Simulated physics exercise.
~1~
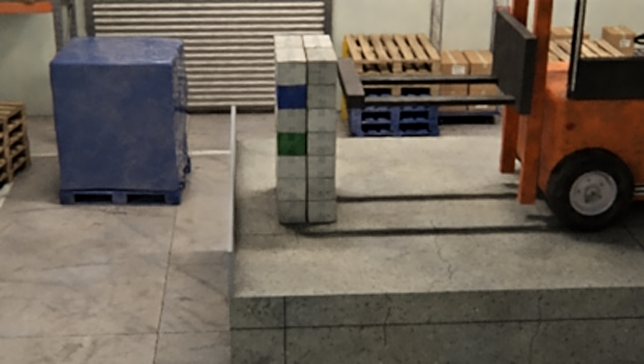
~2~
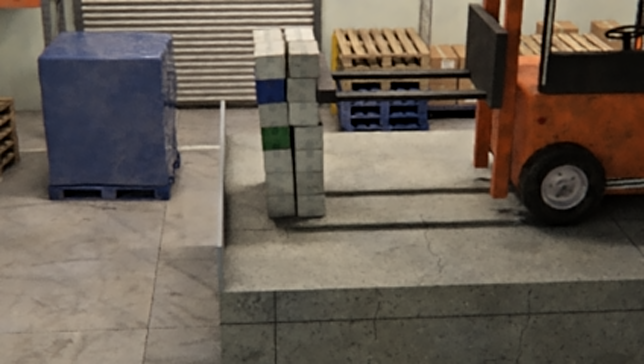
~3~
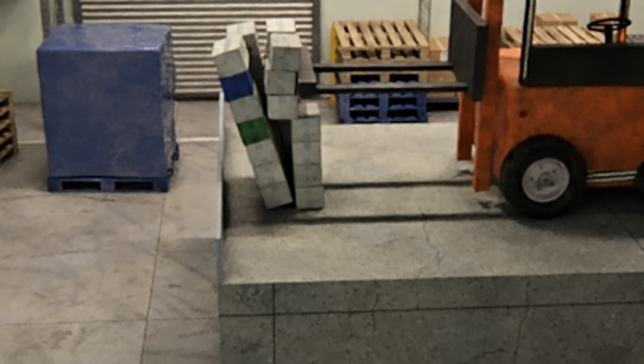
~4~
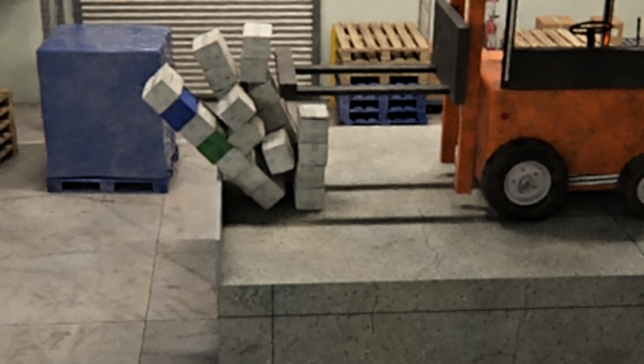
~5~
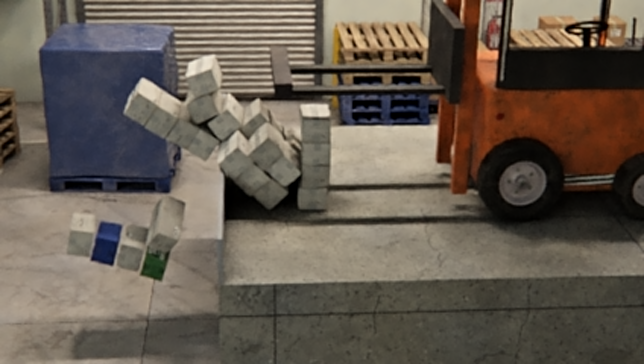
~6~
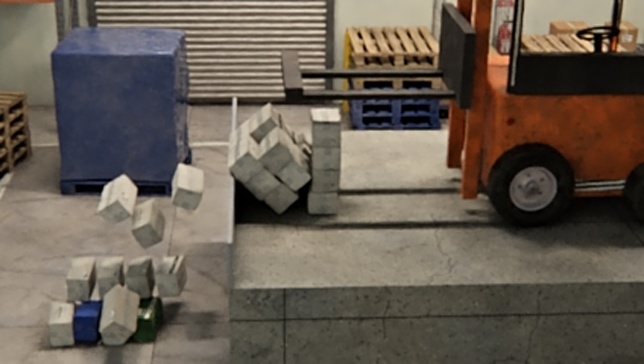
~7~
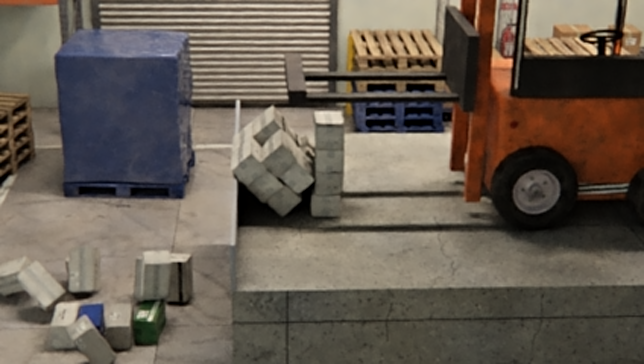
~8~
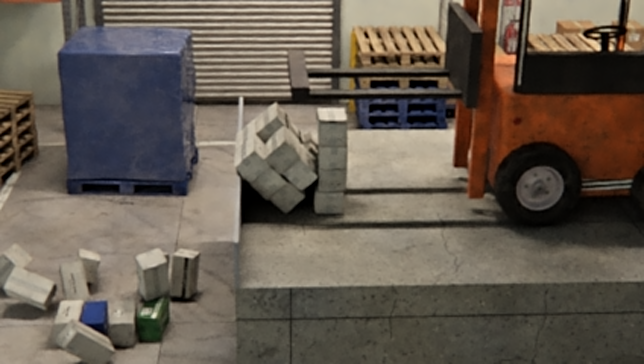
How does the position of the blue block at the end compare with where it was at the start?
At the start the blue block is near the top of the upright stack on the dock. By the end it lies on its side on the lower floor to the left, among other fallen blocks.
